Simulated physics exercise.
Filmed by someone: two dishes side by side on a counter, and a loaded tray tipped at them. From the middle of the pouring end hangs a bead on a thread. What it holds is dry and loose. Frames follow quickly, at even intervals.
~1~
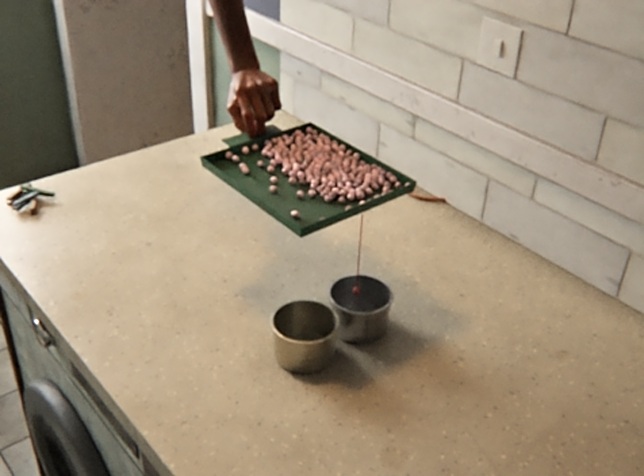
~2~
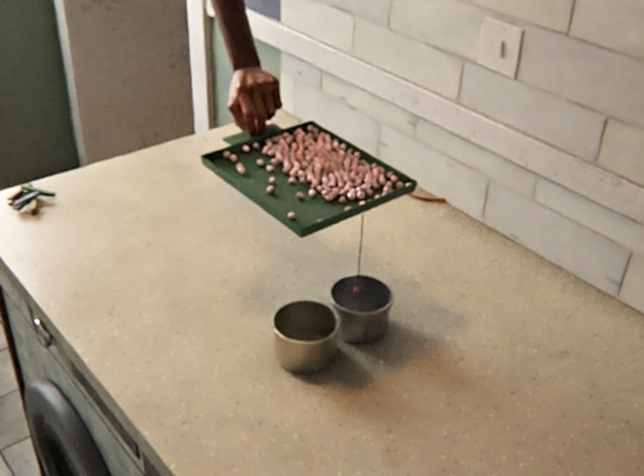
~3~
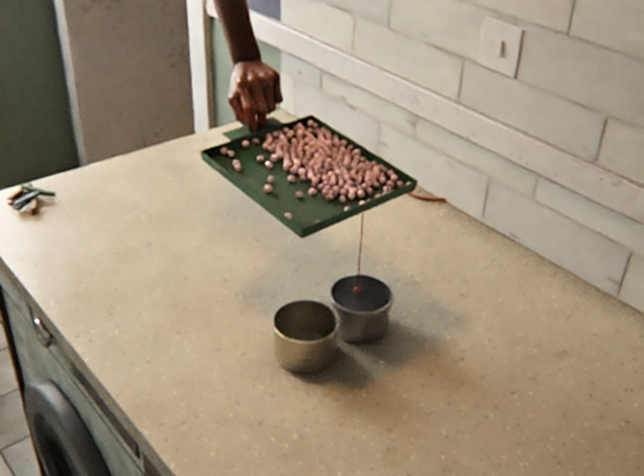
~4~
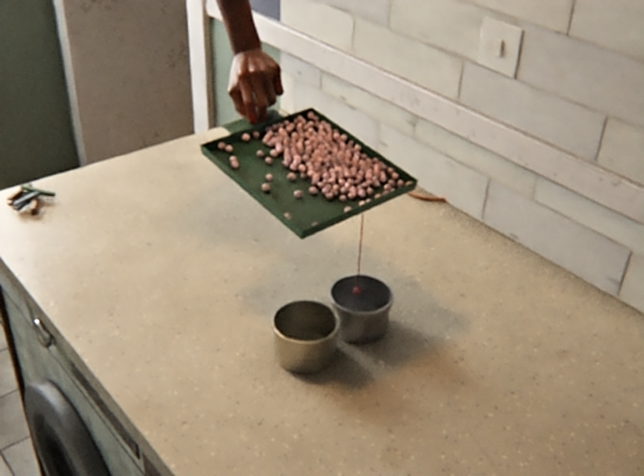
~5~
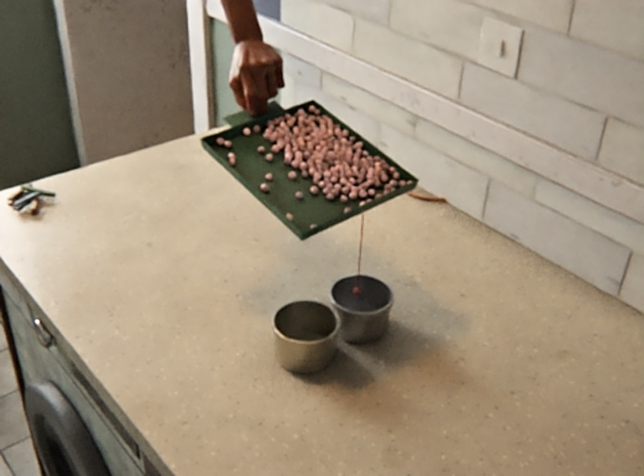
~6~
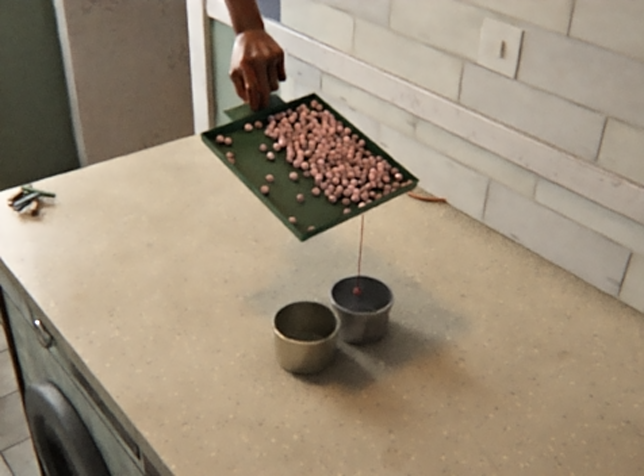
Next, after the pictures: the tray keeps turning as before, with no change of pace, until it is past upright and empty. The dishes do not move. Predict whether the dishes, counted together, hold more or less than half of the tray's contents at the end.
I expect the catch to be short of a majority.
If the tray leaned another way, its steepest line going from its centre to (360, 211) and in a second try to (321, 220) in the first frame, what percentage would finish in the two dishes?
Lab note: Try one about 0 %, try two 60 %.
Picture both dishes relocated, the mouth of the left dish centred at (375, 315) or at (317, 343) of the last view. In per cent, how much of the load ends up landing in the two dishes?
In order, 20 % and 90 %.
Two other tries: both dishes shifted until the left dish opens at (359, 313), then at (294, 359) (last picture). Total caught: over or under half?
First try: Lower than half; second try: Higher than half.
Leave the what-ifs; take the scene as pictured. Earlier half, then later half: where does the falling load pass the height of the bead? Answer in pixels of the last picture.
Close to (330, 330), then close to (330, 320).
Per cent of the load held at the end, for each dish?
The left dish ends with 30 per cent of the load and the right dish with 0 per cent.
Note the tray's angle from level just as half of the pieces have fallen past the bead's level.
That happens at around 85°.
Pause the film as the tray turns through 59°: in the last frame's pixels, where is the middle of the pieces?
The load is centred near (340, 195).
Shortly afterwards, tray tipped steeply; all but a few on the tray; only a few in the left dish; only a few outside both; a little in the air.
Next, tray tipped right over; a little on the tray; near a quarter in the left dish; near two thirds outside both; a little in the air.
Some moments later, tray tipped past a quarter turn; near a third in the left dish; near two thirds outside both.
In the end, tray tipped past a quarter turn; near a third in the left dish; none at all in the right dish; near two thirds outside both.
